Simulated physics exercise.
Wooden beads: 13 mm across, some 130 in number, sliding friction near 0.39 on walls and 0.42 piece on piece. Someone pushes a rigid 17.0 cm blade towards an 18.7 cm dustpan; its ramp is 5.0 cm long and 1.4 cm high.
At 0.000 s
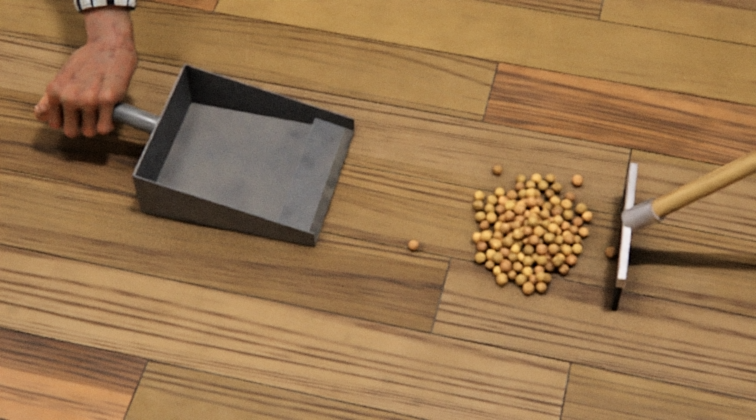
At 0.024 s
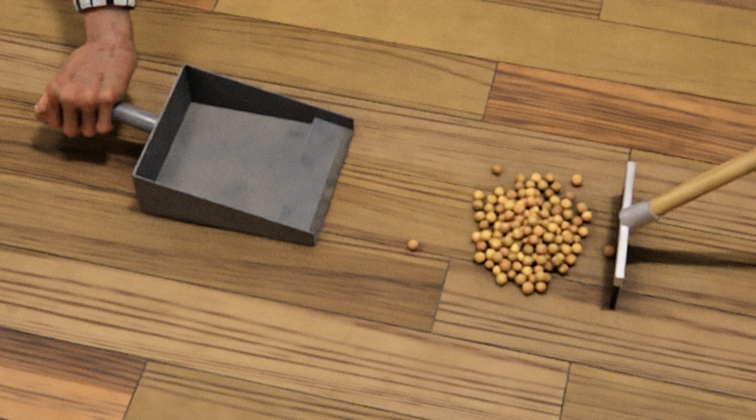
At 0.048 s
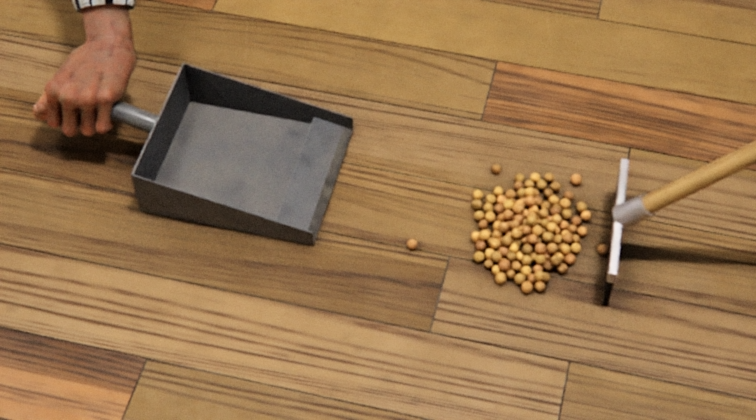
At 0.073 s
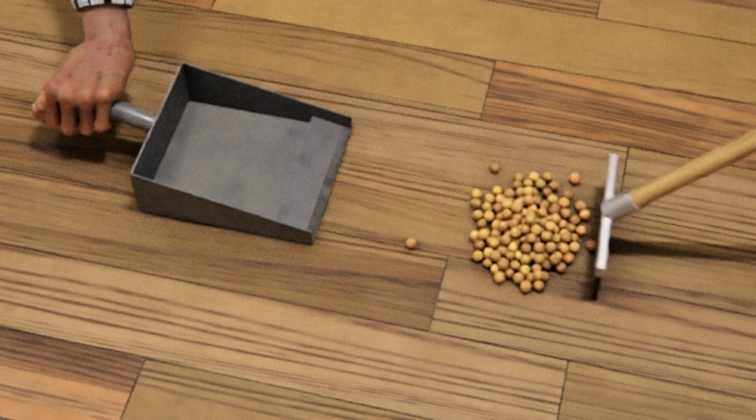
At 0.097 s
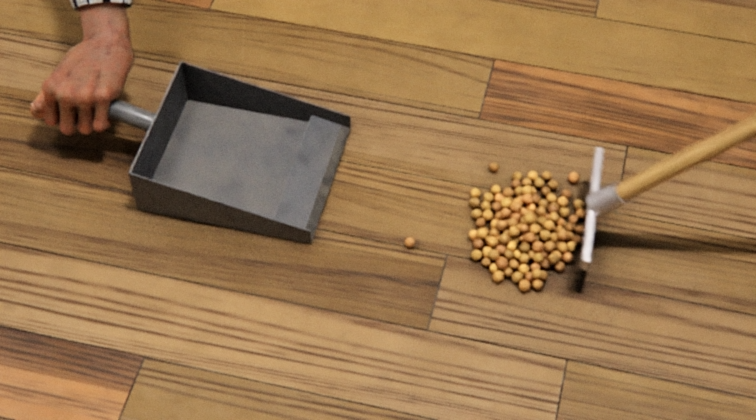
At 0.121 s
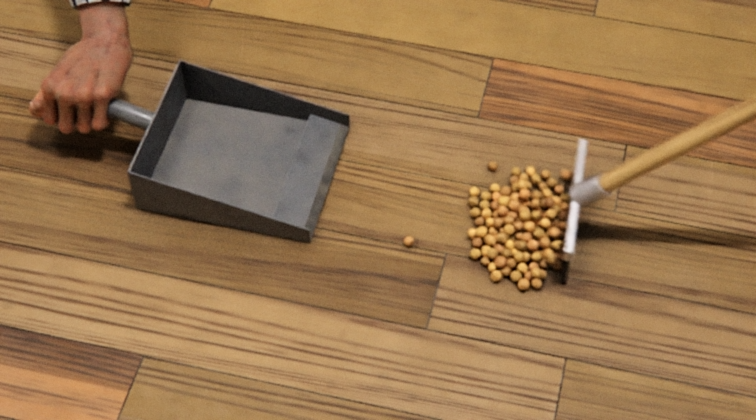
A white-edged blade on a wooden handle slides left across the wooden floor, reaches a pile of small round wooden beads and presses into its right side, while a hand at left holds a grey metal dustpan nearly still.
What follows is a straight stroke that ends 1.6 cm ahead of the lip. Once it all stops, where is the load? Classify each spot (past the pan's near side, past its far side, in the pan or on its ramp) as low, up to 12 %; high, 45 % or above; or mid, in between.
Near side mid, far side mid, pan mid.
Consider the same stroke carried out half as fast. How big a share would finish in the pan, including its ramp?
It would be around 20 percent.
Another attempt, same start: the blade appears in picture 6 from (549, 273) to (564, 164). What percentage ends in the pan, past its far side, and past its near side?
Final per cent - pan 35, far 15, near 30.
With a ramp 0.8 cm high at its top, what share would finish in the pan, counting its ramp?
Estimate: About 25 in a hundred.
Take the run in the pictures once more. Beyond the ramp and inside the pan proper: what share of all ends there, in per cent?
Roughly 15 in a hundred.
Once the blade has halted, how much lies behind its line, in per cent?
Close to 35 percent.
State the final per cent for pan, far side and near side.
Tally in %: Near side 25; far side 20; pan 20.
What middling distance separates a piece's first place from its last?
I'd say near 26 cm.
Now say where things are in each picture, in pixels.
Blade from (621, 282) to (632, 172), moved 0.0 cm, 0 of the pieces shifted so far; middle of the pieces at (534, 231); pan at (235, 168), in the first picture.
Blade from (618, 281) to (630, 171), moved 0.2 cm, 0 of the pieces shifted so far; middle of the pieces at (534, 231), in the second picture.
Blade from (612, 277) to (623, 168), moved 1.0 cm, 1 of the pieces shifted so far; middle of the pieces at (533, 230), in the third picture.
Blade from (600, 272) to (612, 163), moved 2.3 cm, 1 of the pieces shifted so far; middle of the pieces at (531, 229), in the fourth picture.
Blade from (585, 264) to (598, 156), moved 4.0 cm, 3 of the pieces shifted so far; middle of the pieces at (530, 228), in the fifth picture.
Blade from (568, 256) to (582, 148), moved 6.0 cm, 65 of the pieces shifted so far; middle of the pieces at (525, 227); pan at (231, 164). The blade's pace is about 0.84 m/s, heading 17 degrees away from the viewer's side, in the sixth picture.
After 0.30 s, middle of the blade 15 cm from the lip; 0 % over the lip, far side 10 %, near side 15 %.
After 0.42 s, middle of the blade 6 cm from the lip; 0 % over the lip, far side 15 %, near side 20 %.
After 0.67 s, middle of the blade 2 cm from the lip; 25 % over the lip, far side 20 %, near side 25 %.
By 1.8 s all is still; near side 25 %, far side 20 %, pan 20 %, in front of the lip or behind the blade 35 %.
